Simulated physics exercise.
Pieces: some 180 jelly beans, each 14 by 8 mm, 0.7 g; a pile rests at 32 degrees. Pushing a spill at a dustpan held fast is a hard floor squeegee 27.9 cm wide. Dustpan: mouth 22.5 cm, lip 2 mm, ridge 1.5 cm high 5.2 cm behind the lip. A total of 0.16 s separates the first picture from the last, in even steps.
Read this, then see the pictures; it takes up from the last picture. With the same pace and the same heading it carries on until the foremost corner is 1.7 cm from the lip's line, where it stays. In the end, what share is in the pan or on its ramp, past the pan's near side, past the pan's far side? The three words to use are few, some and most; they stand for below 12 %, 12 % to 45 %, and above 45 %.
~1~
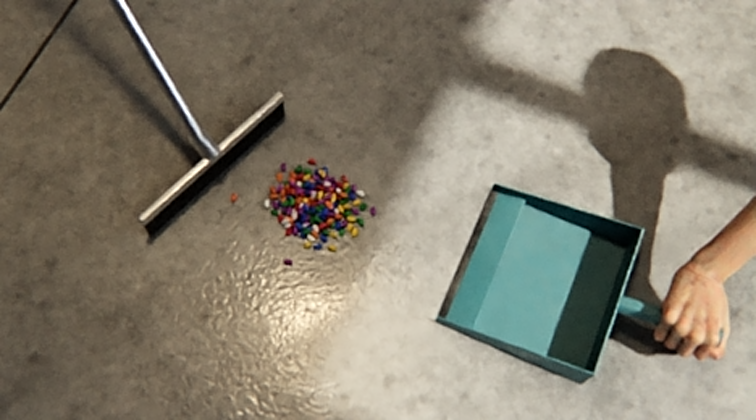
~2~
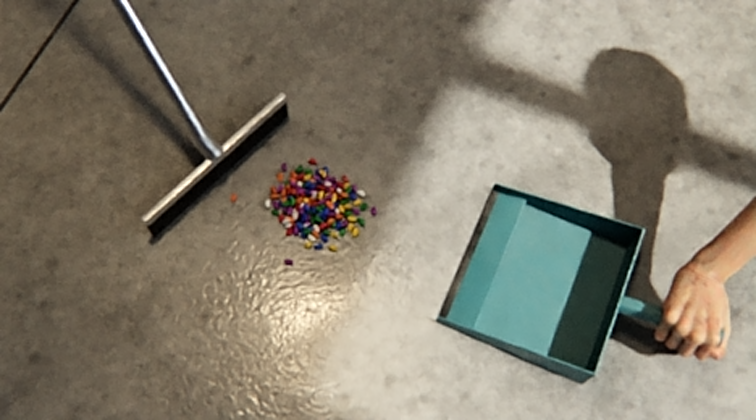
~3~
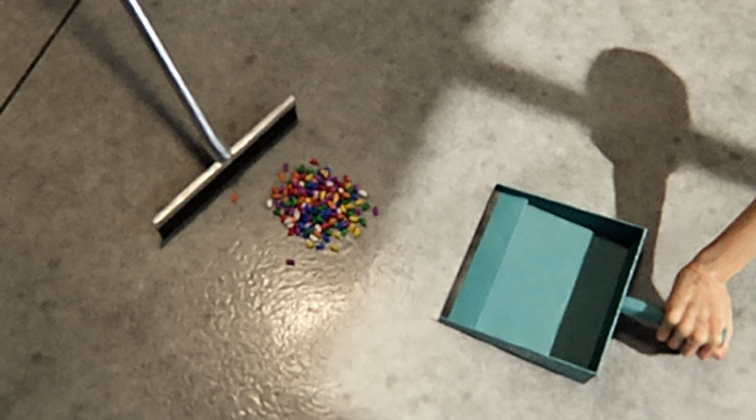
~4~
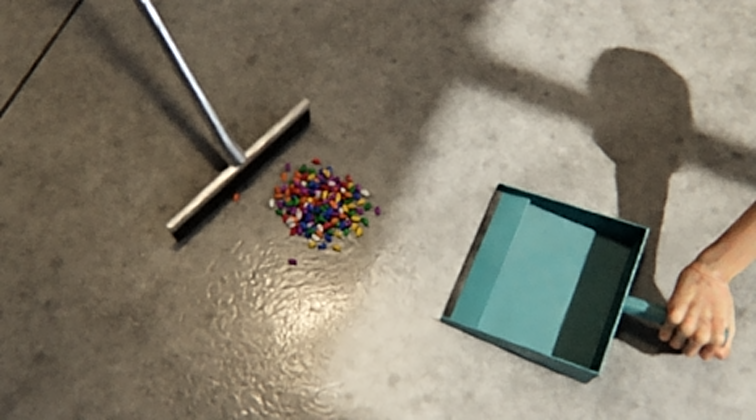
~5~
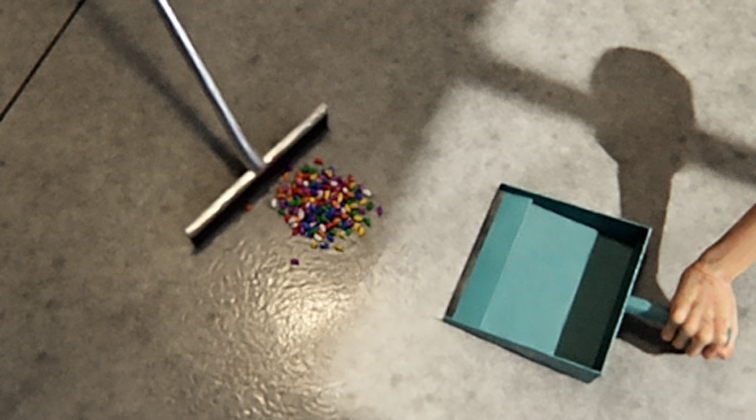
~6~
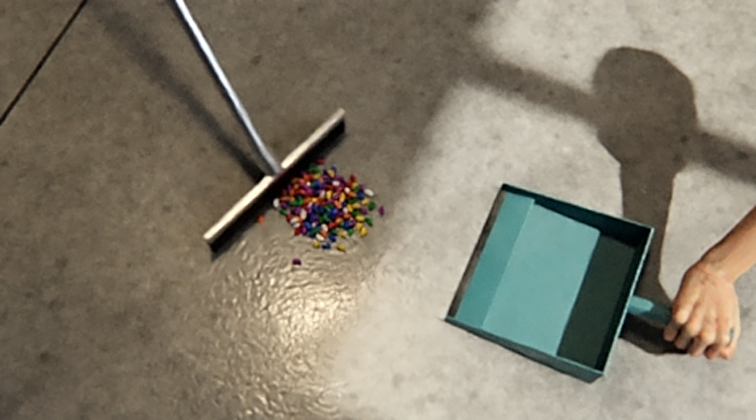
Pan: Some, near side: Some, far side: Few.
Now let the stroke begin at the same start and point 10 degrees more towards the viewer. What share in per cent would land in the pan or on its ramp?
Around 20 %.
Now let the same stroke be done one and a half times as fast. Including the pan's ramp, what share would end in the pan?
Then near 35 in a hundred.
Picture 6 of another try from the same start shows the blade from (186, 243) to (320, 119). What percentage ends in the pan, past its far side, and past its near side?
Pan: 15, far side: 0, near side: 30.
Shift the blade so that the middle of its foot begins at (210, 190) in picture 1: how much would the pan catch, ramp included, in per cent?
Roughly 15 percent, ramp included.
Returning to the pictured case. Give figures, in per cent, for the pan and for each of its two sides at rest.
Pan 15, near side 20, far side 0.
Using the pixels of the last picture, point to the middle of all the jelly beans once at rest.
Roughly pixel (451, 277).
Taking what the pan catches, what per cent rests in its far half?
40 per cent.
Then, 0.16 s after the last picture, middle of the blade 18 cm from the lip; 0 % over the lip, far side 0 %, near side 5 %.
Then, 0.26 s after the last picture, middle of the blade 10 cm from the lip; 0 % over the lip, far side 0 %, near side 15 %.
Then, 0.50 s after the last picture, middle of the blade 6 cm from the lip; 15 % over the lip, far side 0 %, near side 20 %.
In the end, pan 15 %, near side 20 %, far side 0 %, in front of the lip or behind the blade 60 %.
